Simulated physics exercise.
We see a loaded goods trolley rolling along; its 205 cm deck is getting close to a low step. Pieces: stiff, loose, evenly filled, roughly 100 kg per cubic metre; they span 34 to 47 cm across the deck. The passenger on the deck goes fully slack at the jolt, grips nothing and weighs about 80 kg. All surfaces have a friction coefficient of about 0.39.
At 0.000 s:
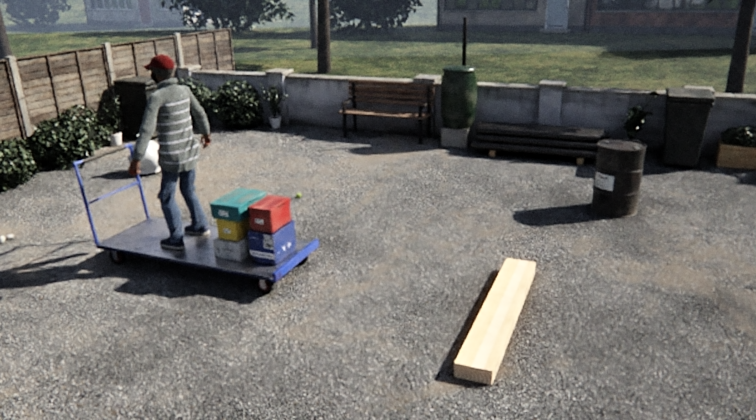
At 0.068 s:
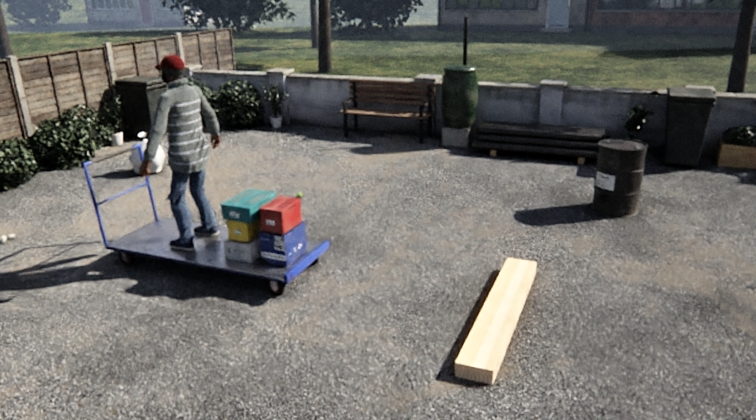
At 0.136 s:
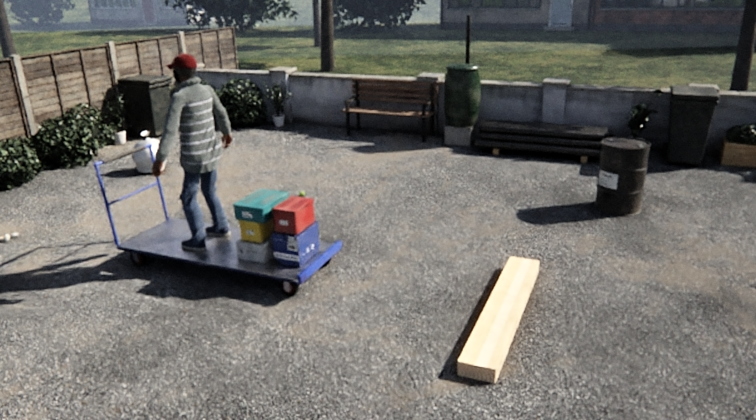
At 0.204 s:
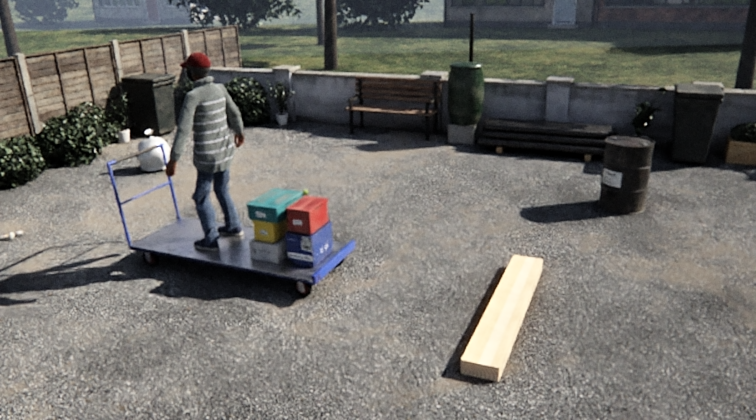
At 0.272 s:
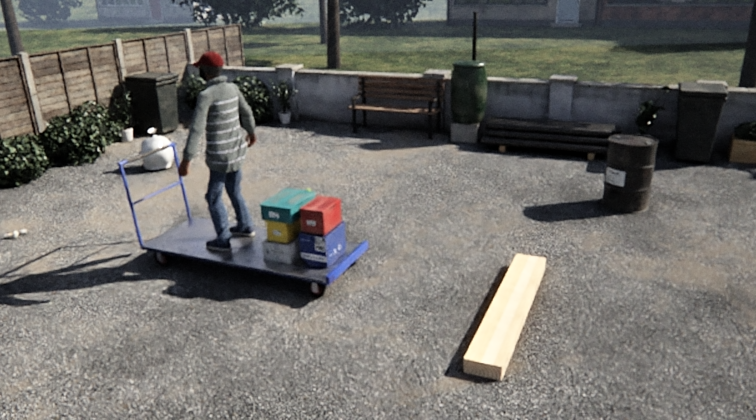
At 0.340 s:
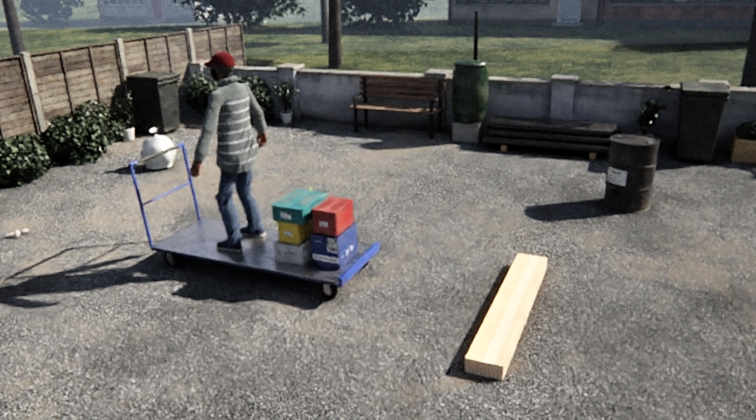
A person in a red cap, striped grey top and jeans stands on a blue-framed flatbed trolley behind stacked teal, red, yellow and blue boxes, in a sunlit gravel yard seen from slightly above. A pale timber beam lies at right, with a bench, green barrel and dark drum beyond. The trolley rolls steadily rightward, carrying rider and boxes, while the view drifts very slightly.
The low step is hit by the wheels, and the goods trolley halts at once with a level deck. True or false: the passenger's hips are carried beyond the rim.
False.
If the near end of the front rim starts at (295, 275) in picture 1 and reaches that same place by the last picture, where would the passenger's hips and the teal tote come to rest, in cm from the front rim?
Hips 90 behind, teal 30 behind.
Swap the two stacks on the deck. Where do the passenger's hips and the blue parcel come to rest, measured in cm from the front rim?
Well, the hips would sit 50 centimetres behind the rim, with the blue item 50 centimetres behind.
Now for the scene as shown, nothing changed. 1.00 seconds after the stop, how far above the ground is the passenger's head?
At that moment it's around 40 cm off the ground.
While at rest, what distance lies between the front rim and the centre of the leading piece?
Measured from the front rim, the centre lies around 80 cm past it.
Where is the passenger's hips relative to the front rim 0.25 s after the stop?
Behind the rim by about 80 cm.
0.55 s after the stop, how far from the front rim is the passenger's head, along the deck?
About 80 cm behind the rim.
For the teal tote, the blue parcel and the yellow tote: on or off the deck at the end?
At the finish the teal one is lost, the blue one kept, and the yellow one kept.
Impact comes at 1.16 s.
After 1.71 s the passenger's hips are 54 cm behind the rim, near (444, 243) in the last picture's view.
After 2.16 s the passenger's hips are 57 cm behind the rim, near (440, 246) in the last picture's view.
When all is still (4.1 s), past the rim, red tote and teal tote; behind it, blue parcel, yellow tote, white parcel and the passenger's hips.
